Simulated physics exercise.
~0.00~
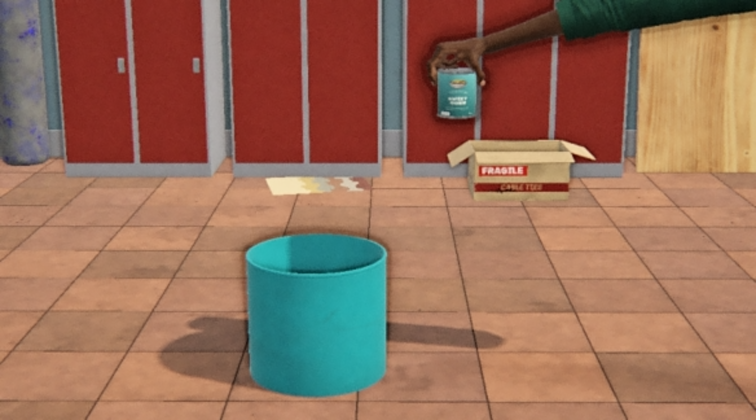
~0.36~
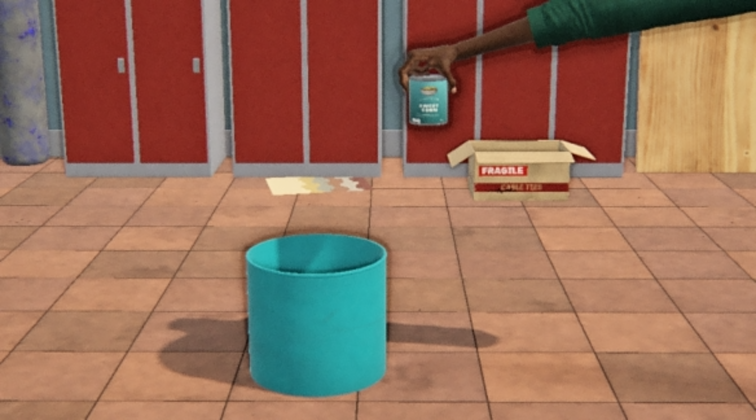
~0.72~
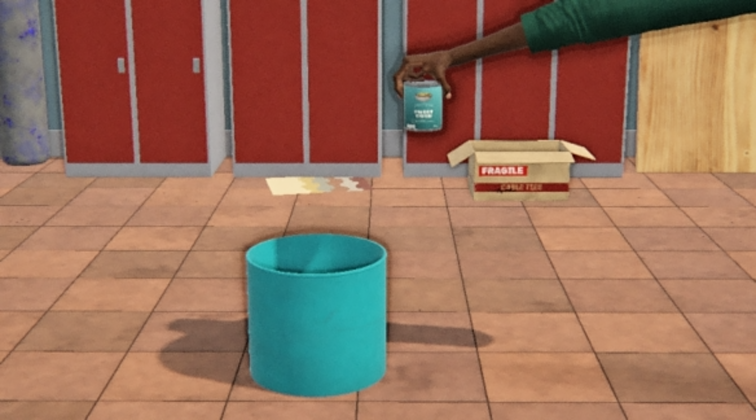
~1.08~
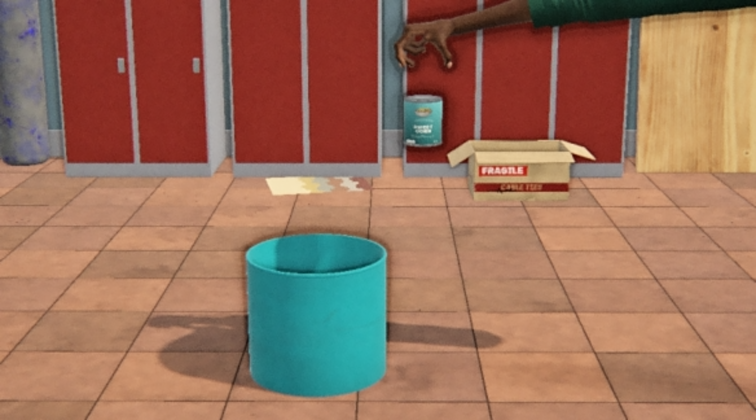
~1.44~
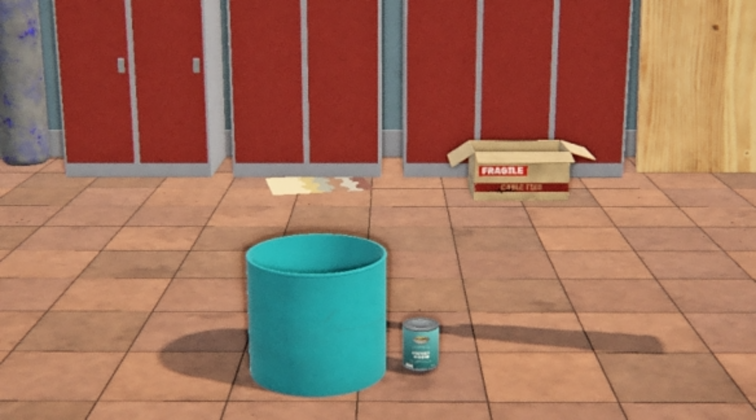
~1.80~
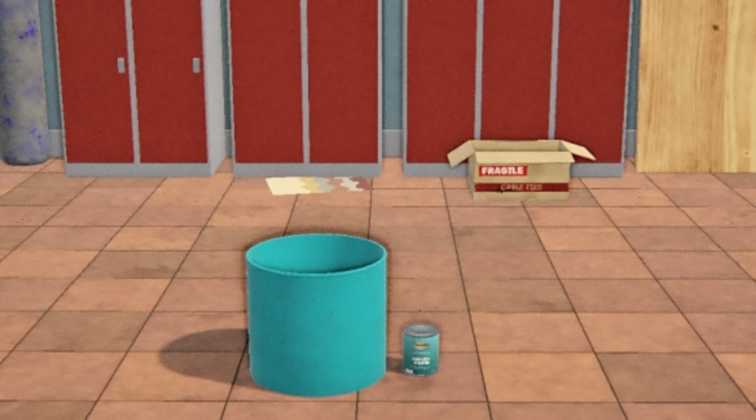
Turquoise tin held by a hand moving left, then released and dropping to the tiled floor just right of a large teal container.
